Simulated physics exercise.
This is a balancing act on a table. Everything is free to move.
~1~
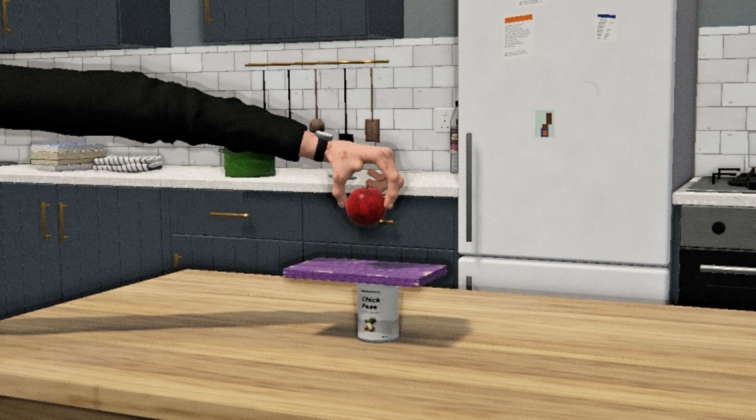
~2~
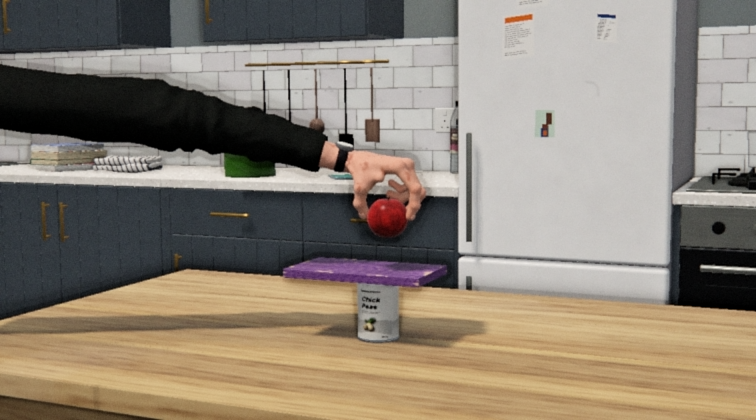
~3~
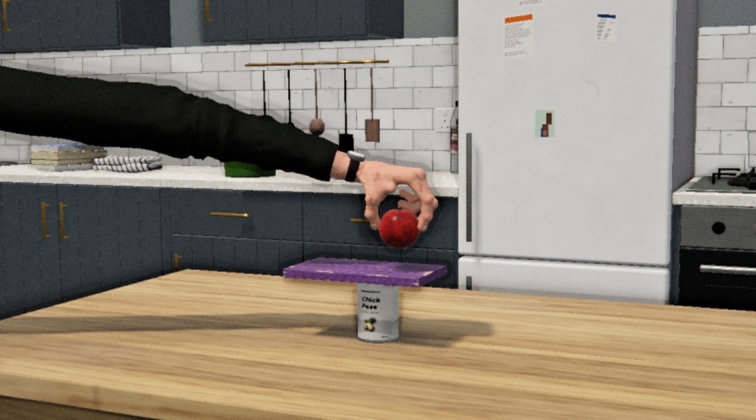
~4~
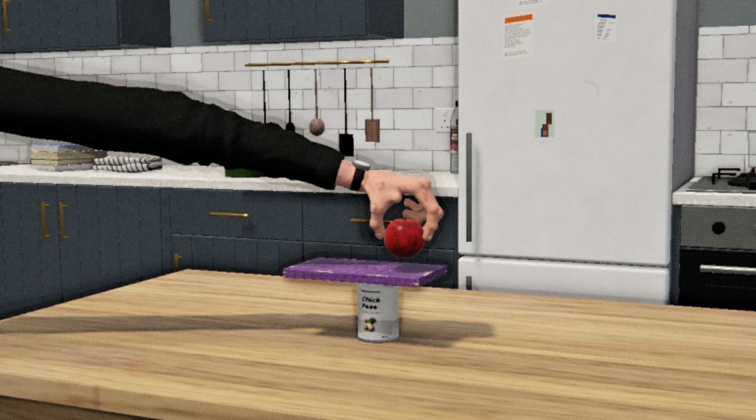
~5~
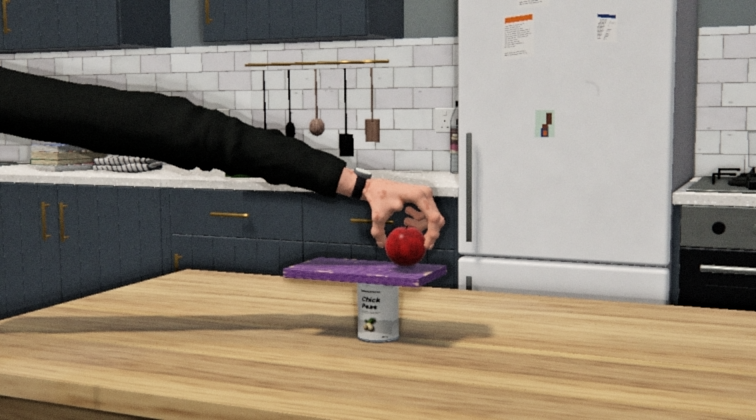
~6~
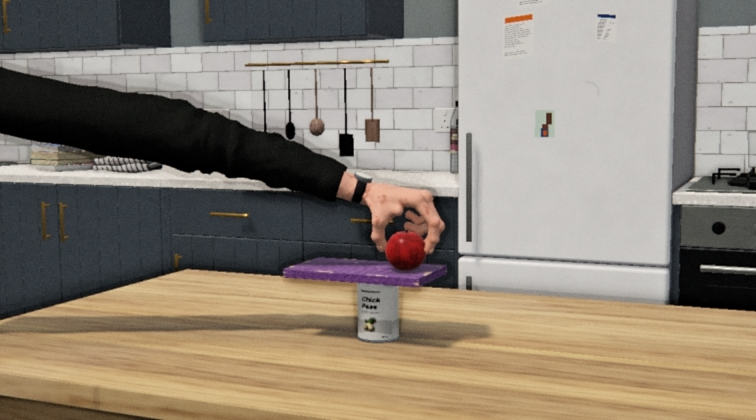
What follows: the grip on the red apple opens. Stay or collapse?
Outcome: The stack stays up.
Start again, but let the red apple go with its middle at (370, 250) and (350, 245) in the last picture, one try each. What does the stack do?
In the first case it keeps its balance; in the second case it holds.
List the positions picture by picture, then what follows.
The first picture shows still above its spot; red apple (366, 207); purple board (365, 272).
The second picture shows still above its spot; red apple (388, 218); purple board (365, 272).
The third picture shows still above its spot; red apple (400, 228); purple board (365, 272).
The fourth picture shows still above its spot; red apple (404, 238); purple board (365, 272).
The fifth picture shows still above its spot; red apple (406, 246); purple board (365, 272).
The sixth picture shows set down, still held; red apple (406, 251); purple board (365, 272).
Then, 0.30 s past the last view, nothing moves.
Then, 0.70 s past the last view, red apple resting near (406, 252).
Finally, all 3 still in place. Final places as the last picture's camera would see them, red apple near (406, 252). The stack keeps its balance.
